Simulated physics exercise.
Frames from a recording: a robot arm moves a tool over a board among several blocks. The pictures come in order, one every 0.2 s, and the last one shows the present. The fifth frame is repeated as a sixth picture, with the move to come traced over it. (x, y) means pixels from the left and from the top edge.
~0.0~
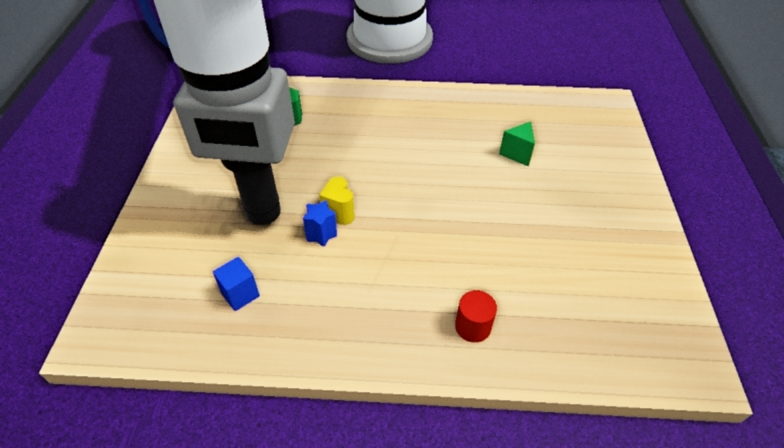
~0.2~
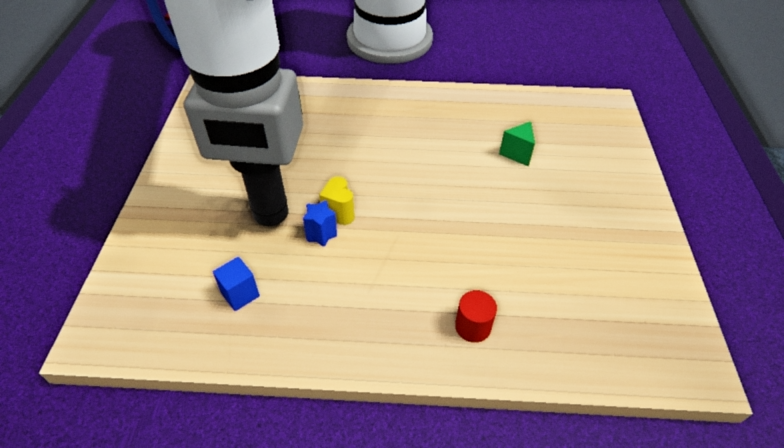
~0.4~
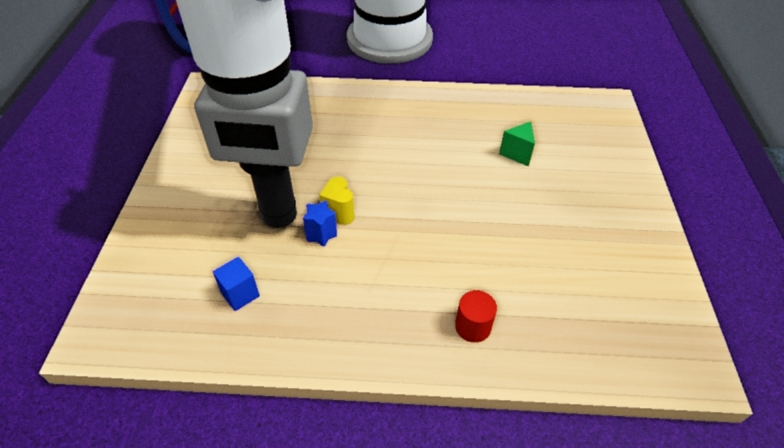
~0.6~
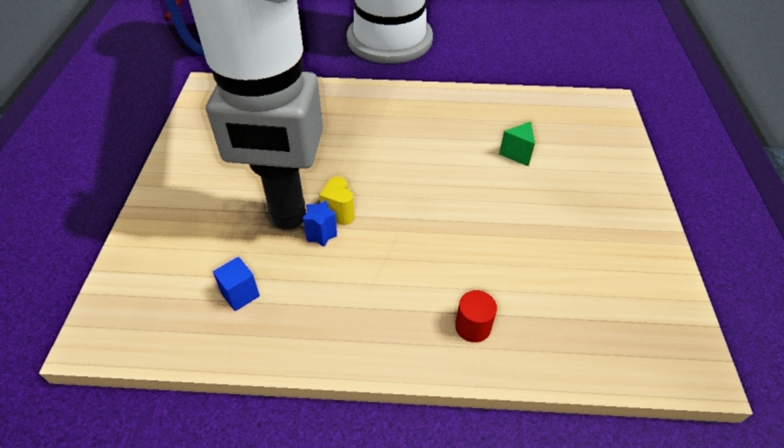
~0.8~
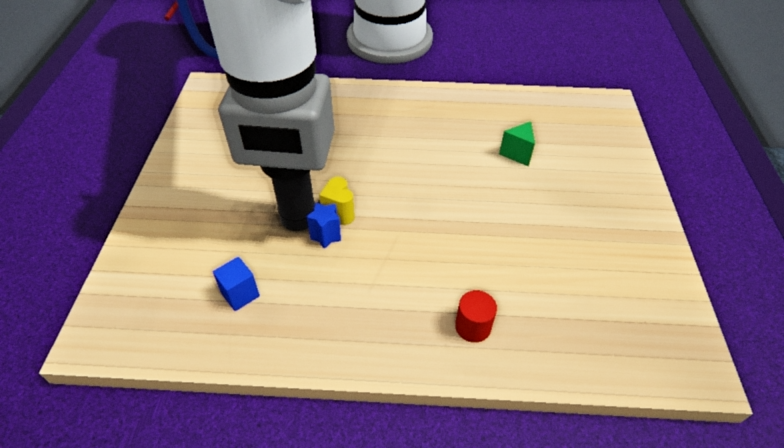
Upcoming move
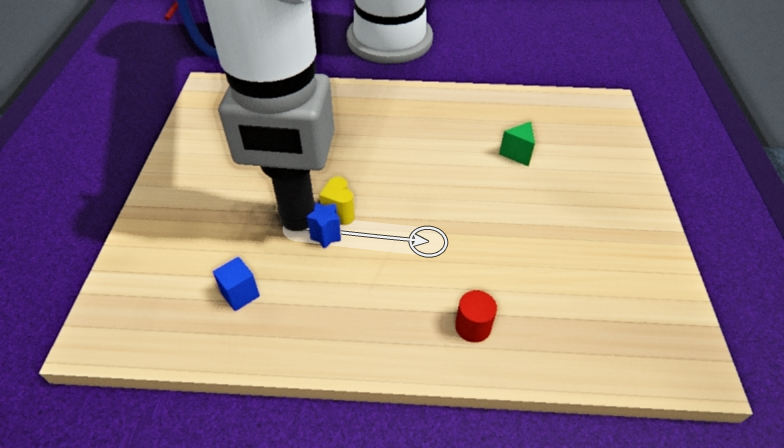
A robot arm slides its black tool right across the board and nudges a blue star block.
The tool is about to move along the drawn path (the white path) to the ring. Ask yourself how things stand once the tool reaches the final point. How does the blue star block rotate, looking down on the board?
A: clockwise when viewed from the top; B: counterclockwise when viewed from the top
My answer is option A.
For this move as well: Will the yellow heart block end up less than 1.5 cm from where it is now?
The answer is yes.
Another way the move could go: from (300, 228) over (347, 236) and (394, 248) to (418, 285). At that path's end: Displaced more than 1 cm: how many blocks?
My prediction: One block.
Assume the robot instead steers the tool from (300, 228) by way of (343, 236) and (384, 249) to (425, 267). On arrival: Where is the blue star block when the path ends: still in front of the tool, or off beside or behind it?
Kept ahead.
The line goes from (300, 228) directly to (428, 241).
The first path, step by step. One third of the way, tool (342, 224); blue star block (368, 220); yellow heart block (345, 186), turned 10° anticlockwise.
Two thirds of the way, tool (385, 229); blue star block (411, 228), turned 10° clockwise; yellow heart block (346, 186), turned 15° anticlockwise.
At the end, tool (429, 233); blue star block (449, 239), turned 35° clockwise; yellow heart block (346, 186), turned 15° anticlockwise.
